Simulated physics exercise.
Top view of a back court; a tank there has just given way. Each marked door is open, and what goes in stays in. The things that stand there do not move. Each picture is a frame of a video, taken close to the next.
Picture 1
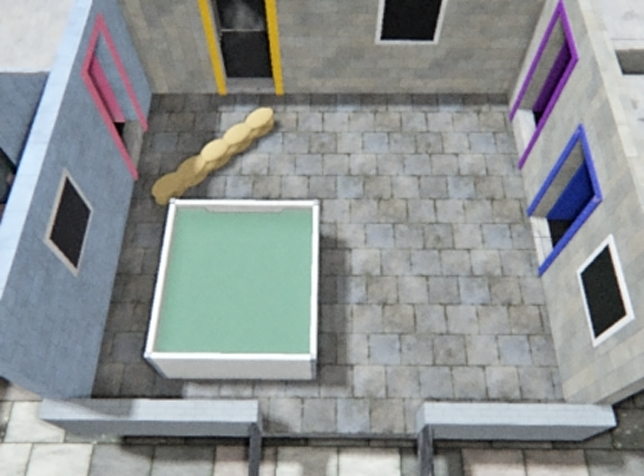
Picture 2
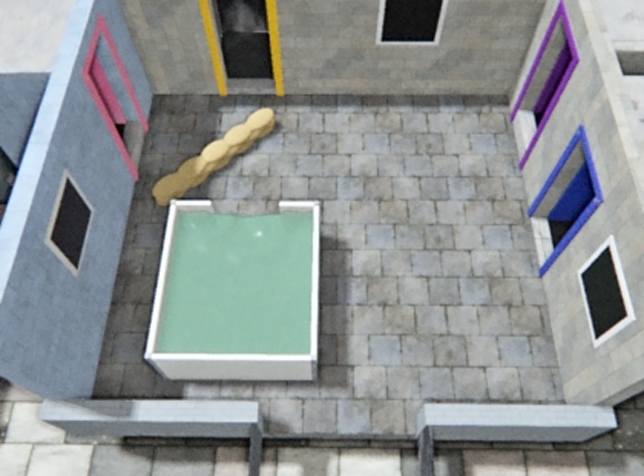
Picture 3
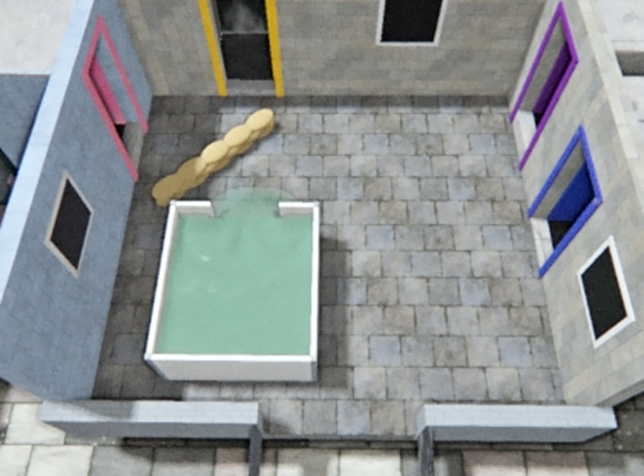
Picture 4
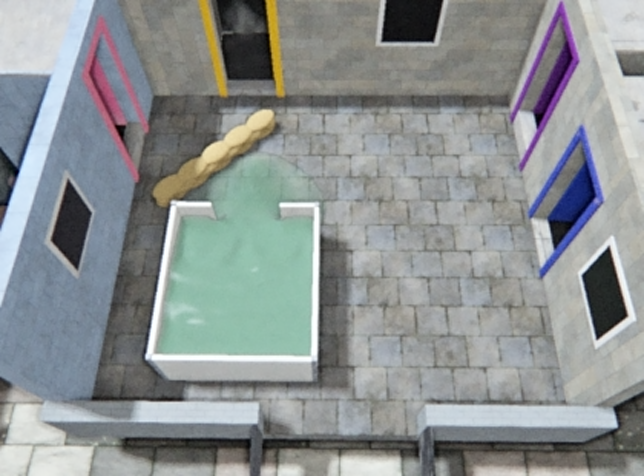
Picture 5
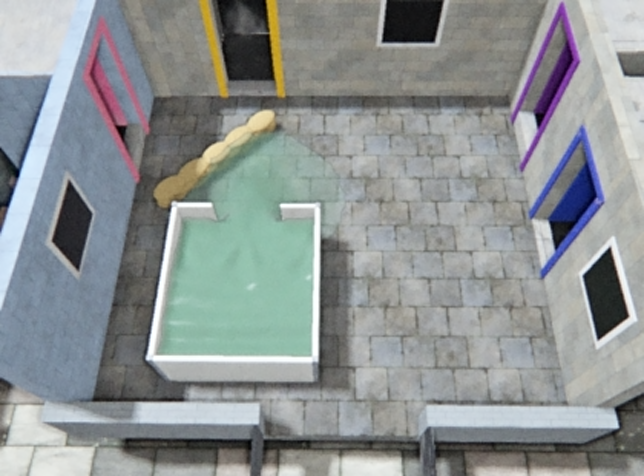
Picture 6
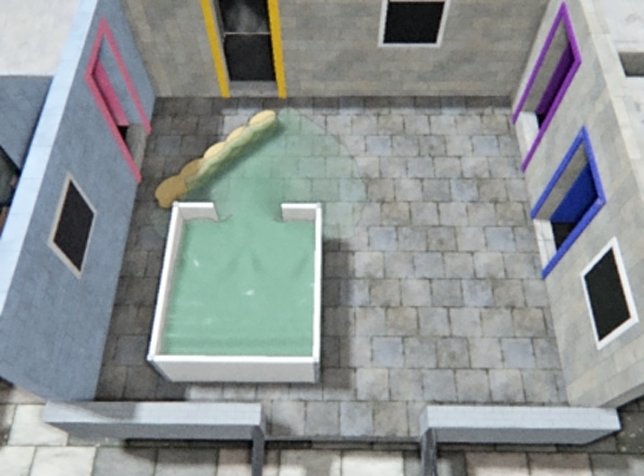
The clip opens on a paved court seen from above, where a white-walled open tank of green water sits still near a row of sandbags. A gap appears in its far wall, and water pours out, spreading across the paving along the sandbags and toward the right.
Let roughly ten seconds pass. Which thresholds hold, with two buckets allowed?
My prediction: The yellow door doesn't get too much water coming through. The blue door gets too much water coming through. The purple door doesn't get too much water coming through. The pink door doesn't get too much water coming through.
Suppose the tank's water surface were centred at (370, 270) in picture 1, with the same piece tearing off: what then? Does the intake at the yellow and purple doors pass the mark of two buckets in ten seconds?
Result - yellow ends up above, purple ends up below.
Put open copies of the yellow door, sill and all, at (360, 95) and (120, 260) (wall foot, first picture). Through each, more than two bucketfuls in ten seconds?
Result: First overshoots, second undershoots.
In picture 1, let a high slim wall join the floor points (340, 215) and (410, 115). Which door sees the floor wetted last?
In my view it's the one in blue.
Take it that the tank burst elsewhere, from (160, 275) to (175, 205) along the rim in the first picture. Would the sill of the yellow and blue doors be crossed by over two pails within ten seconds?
So here's how it goes: Yellow door runs over, while blue door runs over.
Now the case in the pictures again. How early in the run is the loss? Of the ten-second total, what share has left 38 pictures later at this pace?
Some 15 per cent.
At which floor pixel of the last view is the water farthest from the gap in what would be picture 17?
I'd put it around (508, 96).
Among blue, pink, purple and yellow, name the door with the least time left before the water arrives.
First in line is the yellow one.
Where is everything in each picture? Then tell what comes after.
In the first picture, the open tank at (239, 276) is whole and still.
In the second picture, the front is at a hidden place, out from the gap on the open tank's far side.
In the third picture, the front is at (230, 193), out from the gap on the open tank's far side.
In the fourth picture, water pours out on the open tank's far side and has run to (248, 158).
In the fifth picture, water pours out on the open tank's far side and has run to (279, 133).
In the sixth picture, water pours out on the open tank's far side and has run to (288, 109).
A moment on, water covers 30 % of the floor; the yellow door wet at the sill, nothing in, the blue door not reached, the purple door not reached, the pink door not reached.
Next, water covers 50 % of the floor; the yellow door wet at the sill, nothing in, the blue door not reached, the purple door wet at the sill, nothing in, the pink door wet at the sill, nothing in.
Then, water covers 65 % of the floor; the yellow door wet at the sill, nothing in, the blue door wet at the sill, nothing in, the purple door under two buckets in, the pink door wet at the sill, nothing in.
Later, water covers 95 % of the floor; the yellow door wet at the sill, nothing in, the blue door over two buckets in, the purple door under two buckets in, the pink door wet at the sill, nothing in.
In the end, water covers 95 % of the floor; the yellow door wet at the sill, nothing in, the blue door over two buckets in, the purple door under two buckets in, the pink door wet at the sill, nothing in.
